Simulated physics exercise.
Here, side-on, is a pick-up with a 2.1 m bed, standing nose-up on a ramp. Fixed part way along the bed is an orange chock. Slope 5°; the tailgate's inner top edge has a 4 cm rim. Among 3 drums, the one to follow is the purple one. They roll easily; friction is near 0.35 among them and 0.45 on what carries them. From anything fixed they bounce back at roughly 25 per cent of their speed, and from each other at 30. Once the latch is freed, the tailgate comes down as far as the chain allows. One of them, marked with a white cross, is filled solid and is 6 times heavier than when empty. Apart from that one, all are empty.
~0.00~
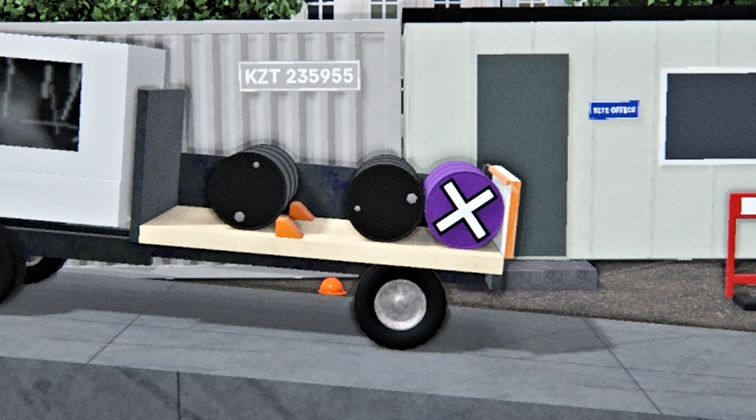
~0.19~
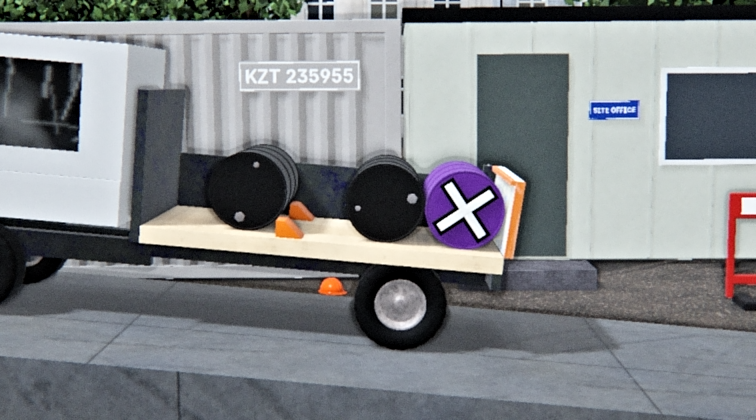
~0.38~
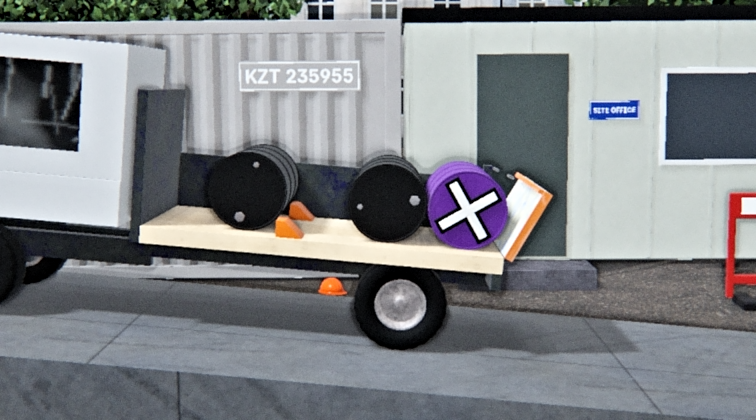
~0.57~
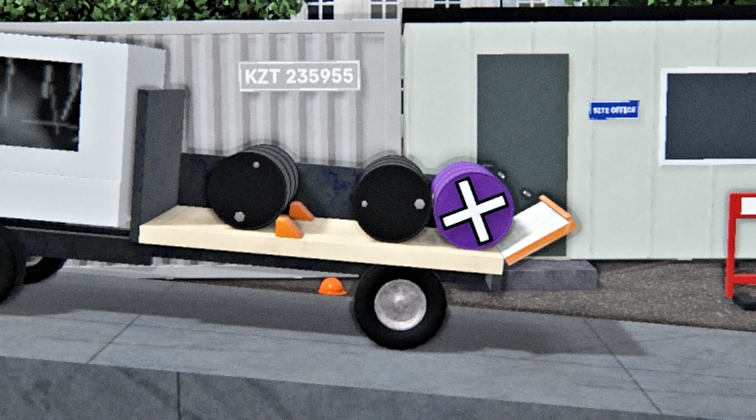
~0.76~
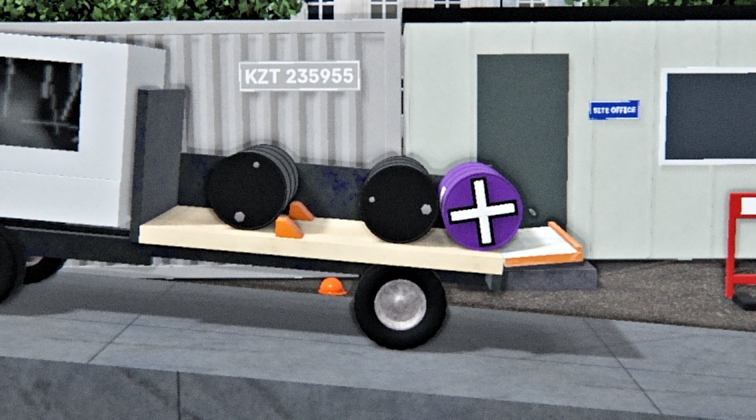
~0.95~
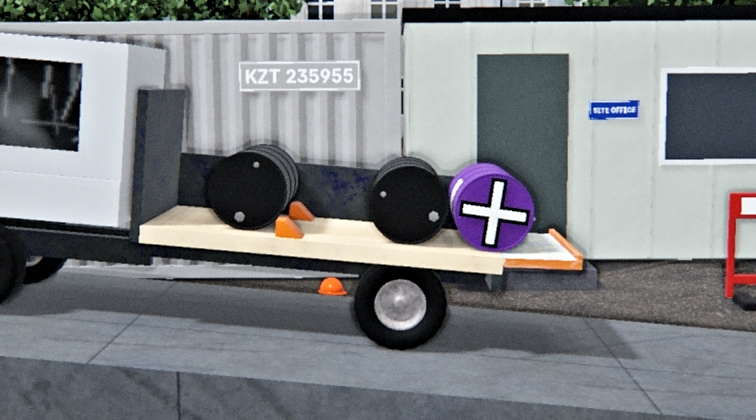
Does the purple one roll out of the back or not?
Purple stays put.
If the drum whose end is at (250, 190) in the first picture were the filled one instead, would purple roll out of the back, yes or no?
In that case purple would do so.
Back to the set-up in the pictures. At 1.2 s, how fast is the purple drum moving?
Close to 0.5 m/s then.
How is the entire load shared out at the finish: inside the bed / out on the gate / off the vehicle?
In that order: 2, 1, 0.
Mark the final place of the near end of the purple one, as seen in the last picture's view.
Near pixel (554, 216).
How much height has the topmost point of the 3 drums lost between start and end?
It sits roughly 0 cm lower at the end.
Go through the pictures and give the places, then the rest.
The first frame shows purple at (465, 210); gate 85° above level, tip at (516, 184); white cross at (465, 210).
The second frame shows purple at (465, 210); gate 81° above level, tip at (520, 185).
The third frame shows purple at (468, 211); gate 59° above level, tip at (547, 196).
The fourth frame shows purple at (474, 211); gate 29° above level, tip at (572, 225).
The fifth frame shows purple at (483, 212); gate 4° above level, tip at (579, 256).
The sixth frame shows purple at (494, 213); gate 2° below level, tip at (578, 265).
After 1.2 s, purple is on the gate, 5 cm past the hinge, rolling right; 0 out so far.
After 1.4 s, purple is on the gate, 15 cm past the hinge, rolling right; 0 out so far.
After 2.7 s, no change for purple; 0 out so far.
At rest (5.1 s), purple is on the gate, 30 cm past the hinge; 0 out so far.
